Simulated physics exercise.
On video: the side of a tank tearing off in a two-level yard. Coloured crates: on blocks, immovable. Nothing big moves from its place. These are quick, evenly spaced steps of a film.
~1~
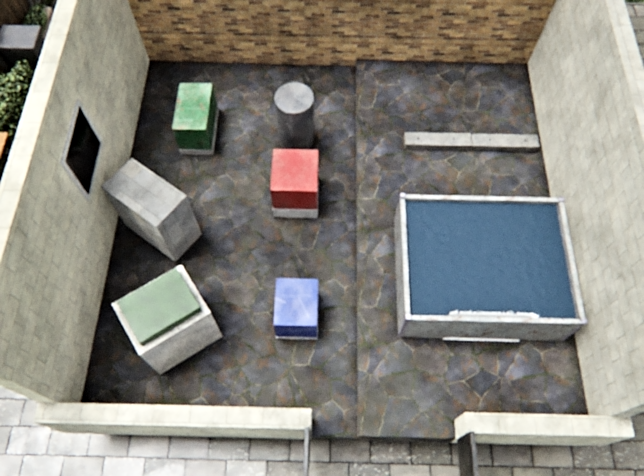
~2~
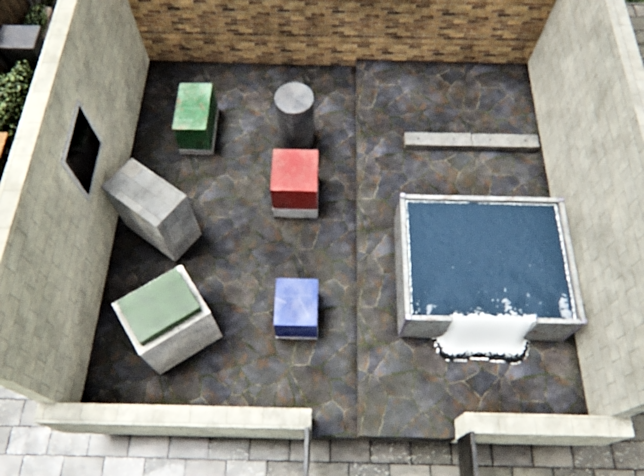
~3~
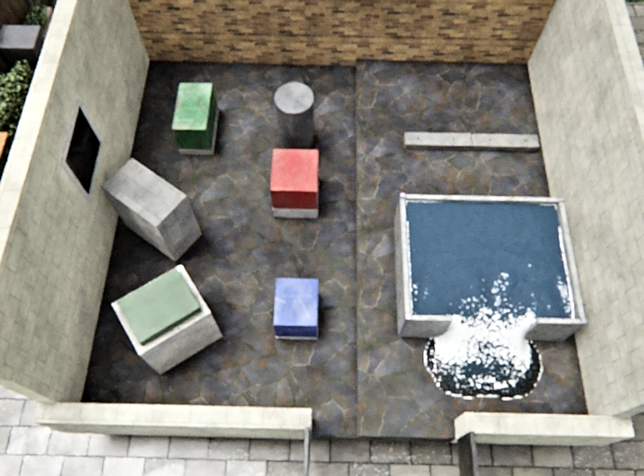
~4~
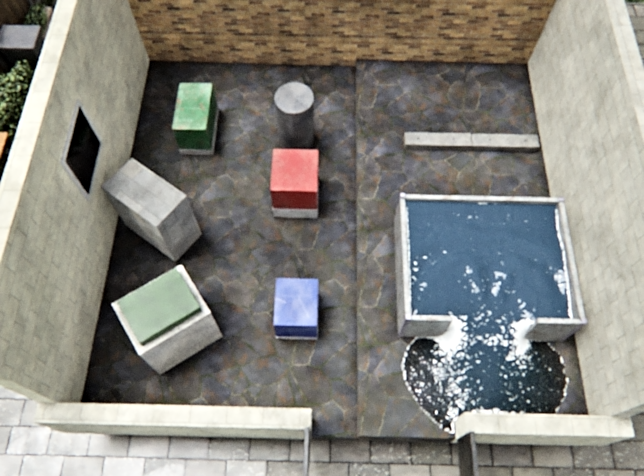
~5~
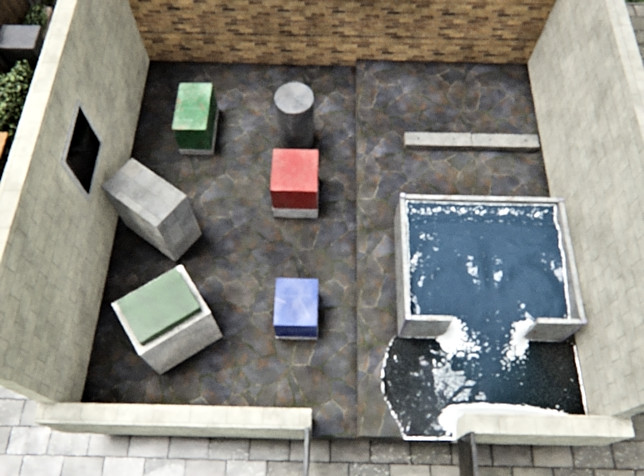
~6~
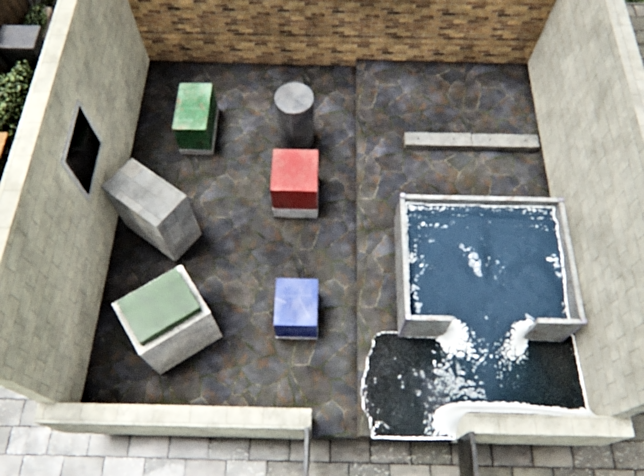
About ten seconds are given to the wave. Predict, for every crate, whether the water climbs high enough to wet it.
Result: The green crate is missed by the water. The red crate is missed by the water. The blue crate is reached by the water.
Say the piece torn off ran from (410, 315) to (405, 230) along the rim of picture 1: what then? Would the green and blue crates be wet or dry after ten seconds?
Green crate: Overtopped; blue crate: Overtopped.
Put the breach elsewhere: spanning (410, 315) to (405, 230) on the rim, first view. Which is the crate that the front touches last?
My answer: The crate marked green.
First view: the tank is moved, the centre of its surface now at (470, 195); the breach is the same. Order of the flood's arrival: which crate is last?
I'd go with the crate marked green.
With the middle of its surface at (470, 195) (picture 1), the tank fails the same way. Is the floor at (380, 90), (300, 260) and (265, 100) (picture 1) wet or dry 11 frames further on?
As listed: Dry, not flooded, dry.
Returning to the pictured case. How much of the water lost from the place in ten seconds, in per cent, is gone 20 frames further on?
Roughly 50 percent of it.
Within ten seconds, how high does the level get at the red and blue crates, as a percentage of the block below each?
Taking them in the order asked, 30 percent and 140 percent.
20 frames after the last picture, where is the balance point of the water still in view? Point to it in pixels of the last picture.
Around (457, 308).
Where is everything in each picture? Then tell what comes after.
The first frame shows the water tank at (487, 258) is whole and still.
In the second frame, the front is at (523, 350), out from the gap at (484, 330).
In the third frame, water pours out at (484, 331) and has run to (523, 389).
In the fourth frame, the front is at a hidden place, out from the gap at (484, 331).
In the fifth frame, water pours out at (484, 331) and has run to a hidden place.
In the sixth frame, the front is at a hidden place, out from the gap at (484, 330).
A moment on, water covers 10 % of the floor; the green crate not reached, the red crate not reached, the blue crate not reached.
Next, water covers 20 % of the floor; the green crate not reached, the red crate not reached, the blue crate water round its plinth.
Then, water covers 35 % of the floor; the green crate not reached, the red crate not reached, the blue crate water round its plinth.
Later, water covers 55 % of the floor; the green crate not reached, the red crate water round its plinth, the blue crate water round its plinth.
In the end, water covers 80 % of the floor; the green crate stayed above the water, the red crate stayed above the water, the blue crate was topped.
